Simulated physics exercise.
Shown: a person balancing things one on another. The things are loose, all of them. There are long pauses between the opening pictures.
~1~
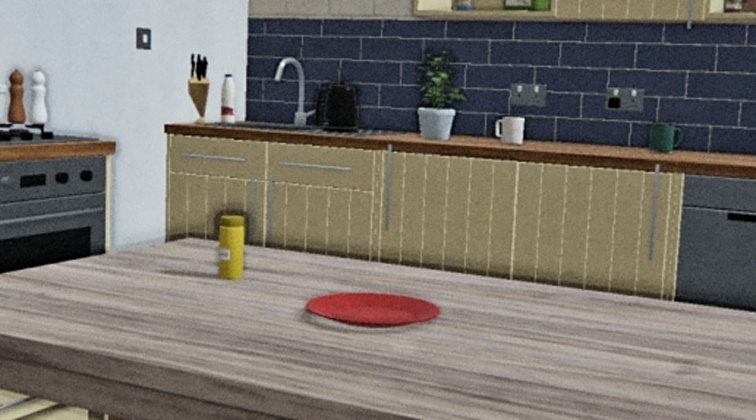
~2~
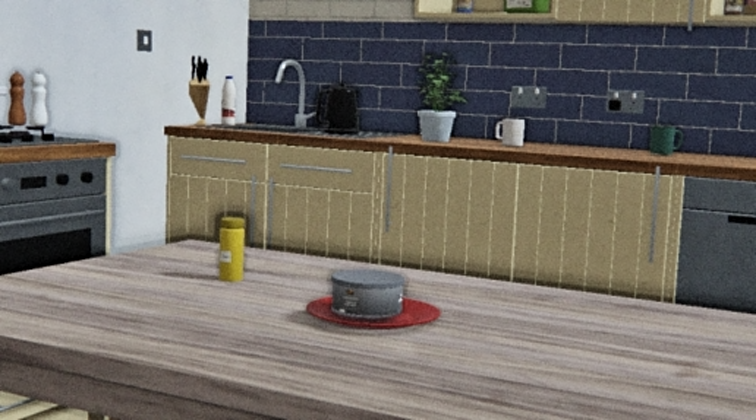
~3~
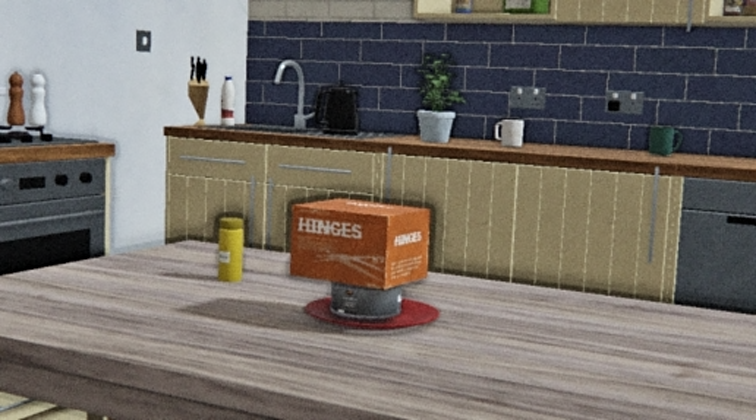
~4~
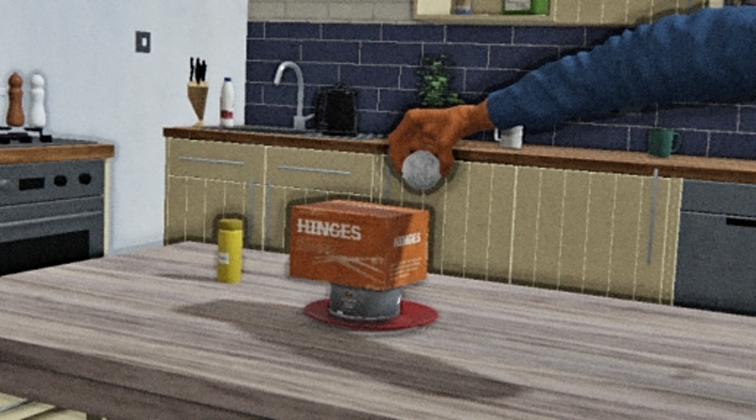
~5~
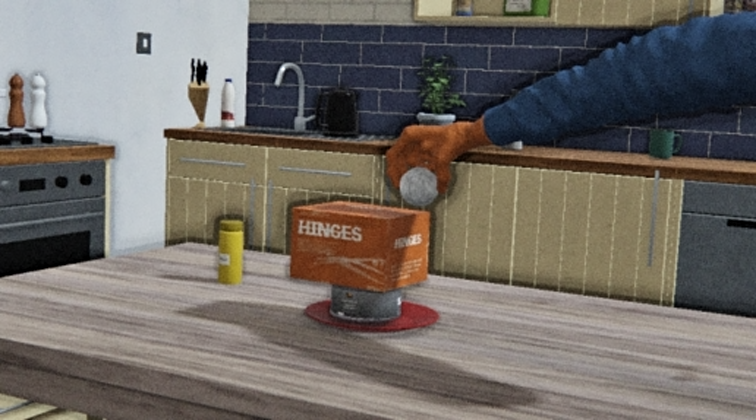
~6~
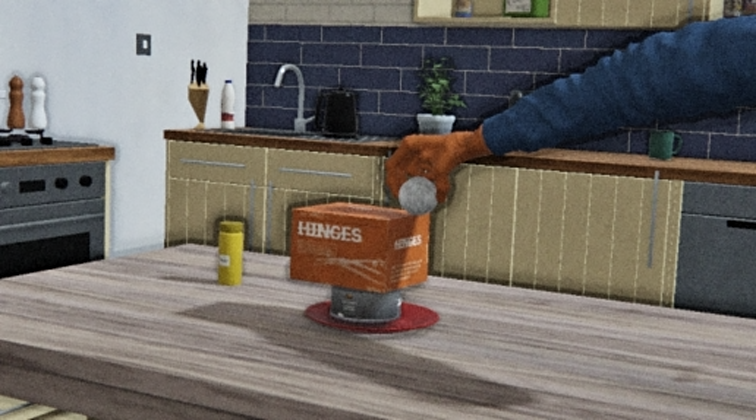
A hand in a blue sleeve reaches in from the right and lowers a whitish round object onto the right side of an orange hinges box, after a grey tub and then the box appear stacked on a red plate. A yellow shaker stands to the left on the wooden table. The still camera looks slightly down across a kitchen with cream cupboards and dark blue tiles.
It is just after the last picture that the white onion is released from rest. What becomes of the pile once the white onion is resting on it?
The pile collapses.
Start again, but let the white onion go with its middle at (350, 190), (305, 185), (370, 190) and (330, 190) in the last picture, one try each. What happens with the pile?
Outcomes in order: No collapse, a collapse, no collapse, no collapse.
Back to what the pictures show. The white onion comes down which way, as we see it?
Direction of travel: Rightward.
Then, 0.30 s past the last view, white onion now fallen.
Then, 0.40 s past the last view, things are still on the move.
Then, 1.70 s past the last view, nothing new.
Finally, fallen, white onion; the other 4 still in place. Final places as the last picture's camera would see them, white onion near (451, 324). The pile comes apart.
